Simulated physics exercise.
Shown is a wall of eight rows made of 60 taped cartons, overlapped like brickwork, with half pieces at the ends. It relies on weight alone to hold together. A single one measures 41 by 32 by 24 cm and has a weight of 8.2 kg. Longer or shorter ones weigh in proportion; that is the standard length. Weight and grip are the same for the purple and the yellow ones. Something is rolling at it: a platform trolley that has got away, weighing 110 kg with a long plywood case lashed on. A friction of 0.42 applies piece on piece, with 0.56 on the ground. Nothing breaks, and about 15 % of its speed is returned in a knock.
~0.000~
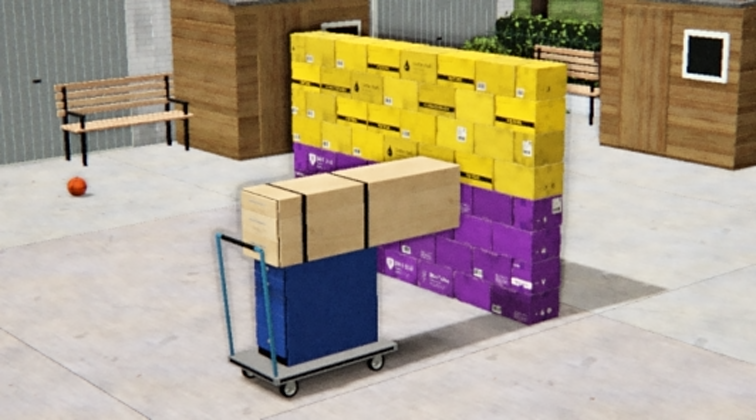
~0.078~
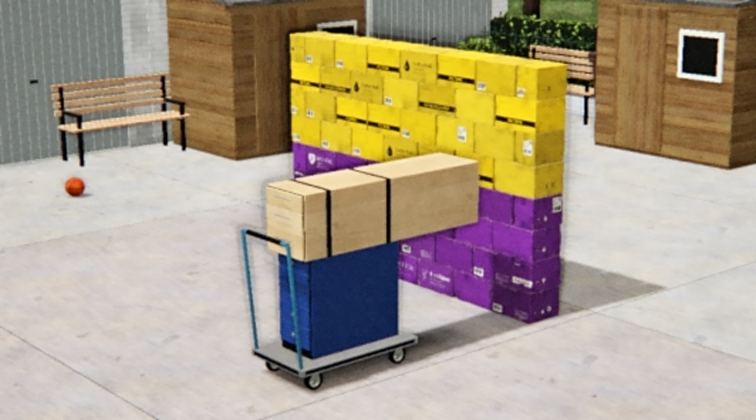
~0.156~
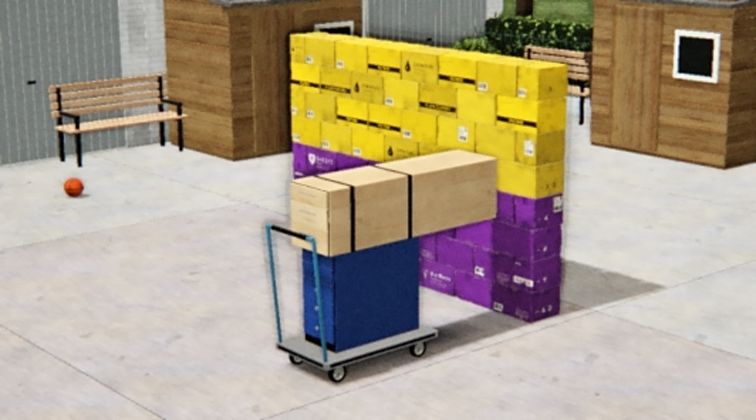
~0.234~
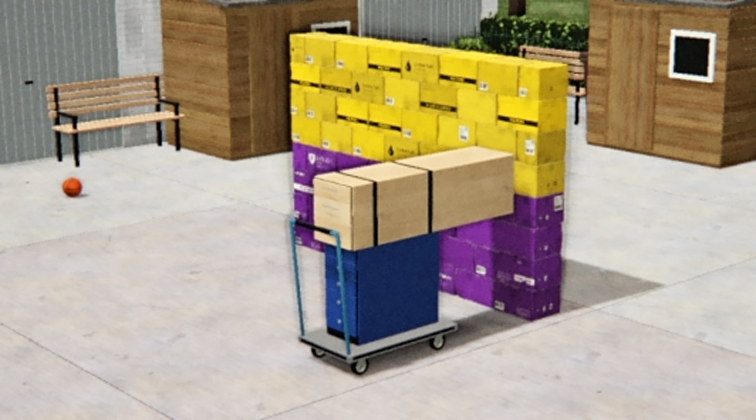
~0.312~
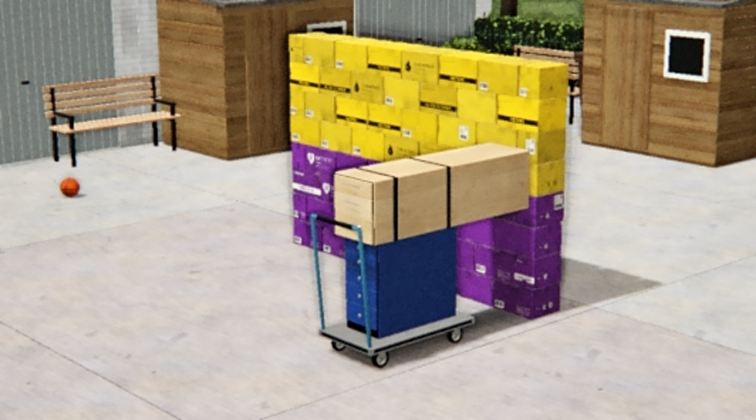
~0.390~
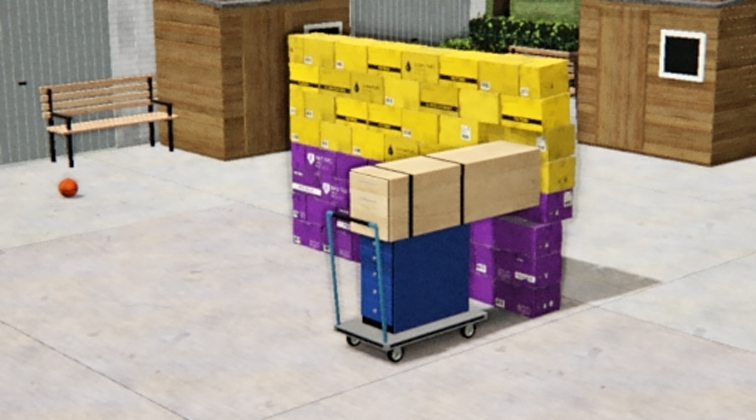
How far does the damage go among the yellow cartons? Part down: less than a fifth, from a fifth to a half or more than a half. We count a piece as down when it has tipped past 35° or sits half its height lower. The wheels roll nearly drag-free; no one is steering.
Down in the end: One fifth to one half.
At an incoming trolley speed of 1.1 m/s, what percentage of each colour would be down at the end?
Share down, in per cent: Purple 0, yellow 0.
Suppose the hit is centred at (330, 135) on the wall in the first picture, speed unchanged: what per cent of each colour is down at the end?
That would leave purple at 20 % and yellow at 50 %.
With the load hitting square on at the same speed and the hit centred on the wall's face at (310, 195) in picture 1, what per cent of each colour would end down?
That hit would leave purple at 20 and yellow at 50 per cent down.
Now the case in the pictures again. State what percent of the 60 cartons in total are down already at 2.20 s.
By then 25 %.
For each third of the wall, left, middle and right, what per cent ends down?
Left third 0 percent, middle third 10 percent, right third 60 percent.
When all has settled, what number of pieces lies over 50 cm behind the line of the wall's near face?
12 or thereabouts.
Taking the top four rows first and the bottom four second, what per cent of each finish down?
The top part comes to 40 per cent, the bottom part to 10 per cent.
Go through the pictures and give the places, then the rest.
In the first picture (each place is the centre of the face we see best; the camera moves round a little), load (454, 185) 67 cm short of the wall; top yellow carton (319, 52); top purple carton (322, 162); all as stacked.
In the second picture, load (473, 181) 50 cm short of the wall; top yellow carton (319, 52).
In the third picture, load (491, 177) 33 cm short of the wall; top yellow carton (319, 52).
In the fourth picture, load (509, 173) 17 cm short of the wall; top yellow carton (319, 52).
In the fifth picture, load (524, 169) just touching; top yellow carton (318, 52).
In the sixth picture, load (536, 166) 11 cm into the wall's line; top yellow carton (318, 53); top purple carton (320, 161); steepest lean 5°, the carton at (554, 79); 9 have shifted.
By 0.62 s, load 33 cm past the wall's line, still rolling; none of the 30 yellow cartons down (0 of 60 in all colours); top yellow carton unmoved.
By 1.04 s, load 62 cm past the wall's line, still rolling; 4 of the 30 yellow cartons down (6 of 60 in all colours); top yellow carton unmoved.
By 1.54 s, load 66 cm past the wall's line, still rolling; 12 of the 30 yellow cartons down (14 of 60 in all colours); top yellow carton unmoved.
By 2.20 s, load 66 cm past the wall's line, stopped; 12 of the 30 yellow cartons down (14 of 60 in all colours); top yellow carton unmoved.
When it is over (4.0 s), load 66 cm past the wall's line, stopped; 12 of the 30 yellow cartons down (14 of 60 in all colours); top yellow carton unmoved; top purple carton unmoved. That is 40 per cent. In pixels of the last frame, middles, top yellow carton near (332, 51), top purple carton near (334, 159).
